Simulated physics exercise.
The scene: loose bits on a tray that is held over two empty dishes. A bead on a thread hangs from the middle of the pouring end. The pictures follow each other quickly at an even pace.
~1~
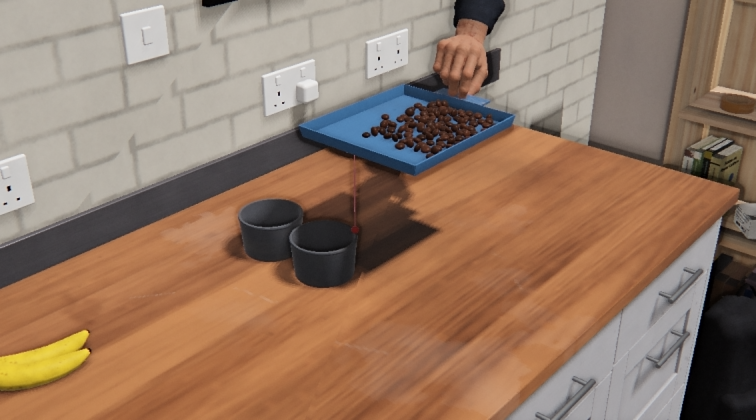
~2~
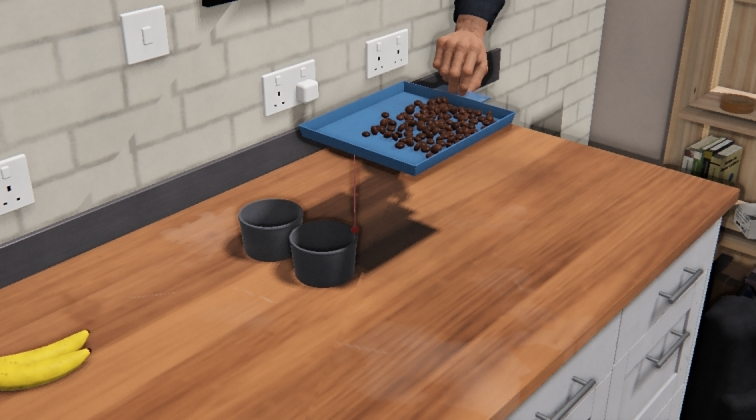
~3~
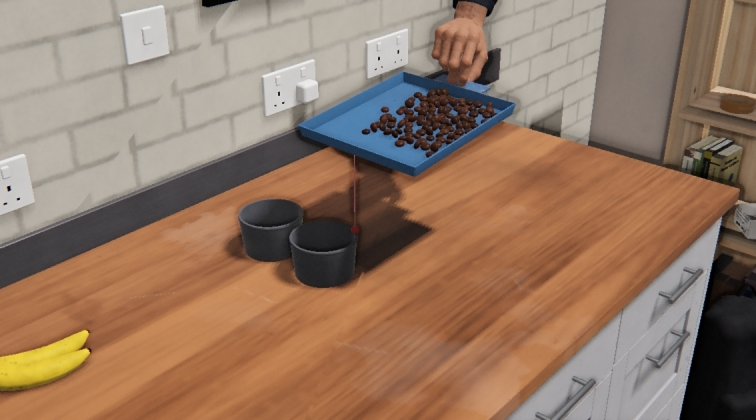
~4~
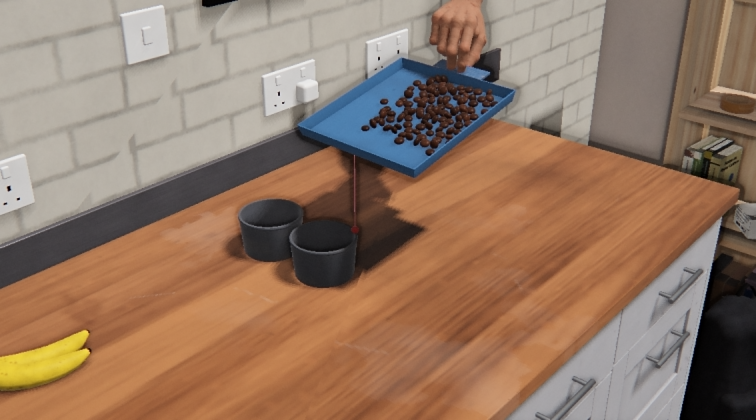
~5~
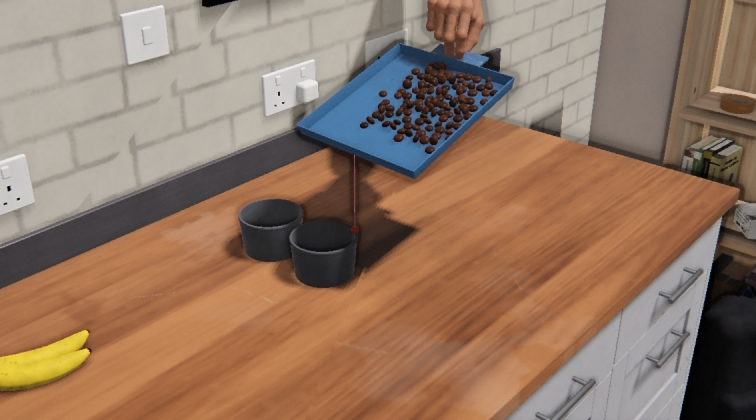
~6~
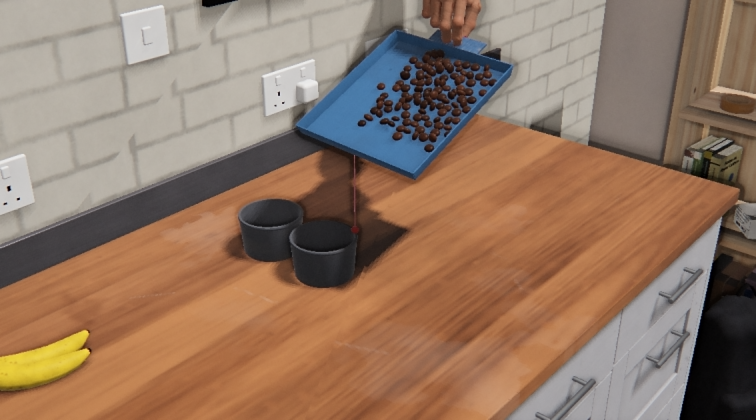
Kitchen counter with bananas and two dark dishes, a hand steadily tilting a blue tray of small brown pieces above them.
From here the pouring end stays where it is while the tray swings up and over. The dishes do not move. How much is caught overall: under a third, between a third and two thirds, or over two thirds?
Caught overall: Under a third.
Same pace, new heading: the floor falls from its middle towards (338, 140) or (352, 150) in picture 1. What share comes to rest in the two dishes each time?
First some 50, then 30 per cent.
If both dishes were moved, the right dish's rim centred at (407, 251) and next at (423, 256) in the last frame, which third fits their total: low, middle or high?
First under a third, then below one third.
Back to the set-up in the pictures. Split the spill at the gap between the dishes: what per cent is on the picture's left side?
It comes to 30 per cent or so.
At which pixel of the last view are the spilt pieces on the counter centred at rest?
Roughly at (342, 318).
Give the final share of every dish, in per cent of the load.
The left dish has 0 per cent, the right dish has 10.
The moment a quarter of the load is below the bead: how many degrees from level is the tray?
At some 80 degrees.
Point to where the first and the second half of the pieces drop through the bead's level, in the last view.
The first part at (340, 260); the rest at (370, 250).
Just after the last frame, tray tipped steeply; the larger part on the tray; roughly a quarter in the air.
A moment on, tray tipped past a quarter turn; about a tenth on the tray; about a tenth in the right dish; the larger part outside both; about a tenth in the air.
Further on, tray tipped past a quarter turn; about a tenth in the right dish; the larger part outside both.
When it is over, tray tipped past a quarter turn; about a tenth in the right dish; not one in the left dish; the larger part outside both.
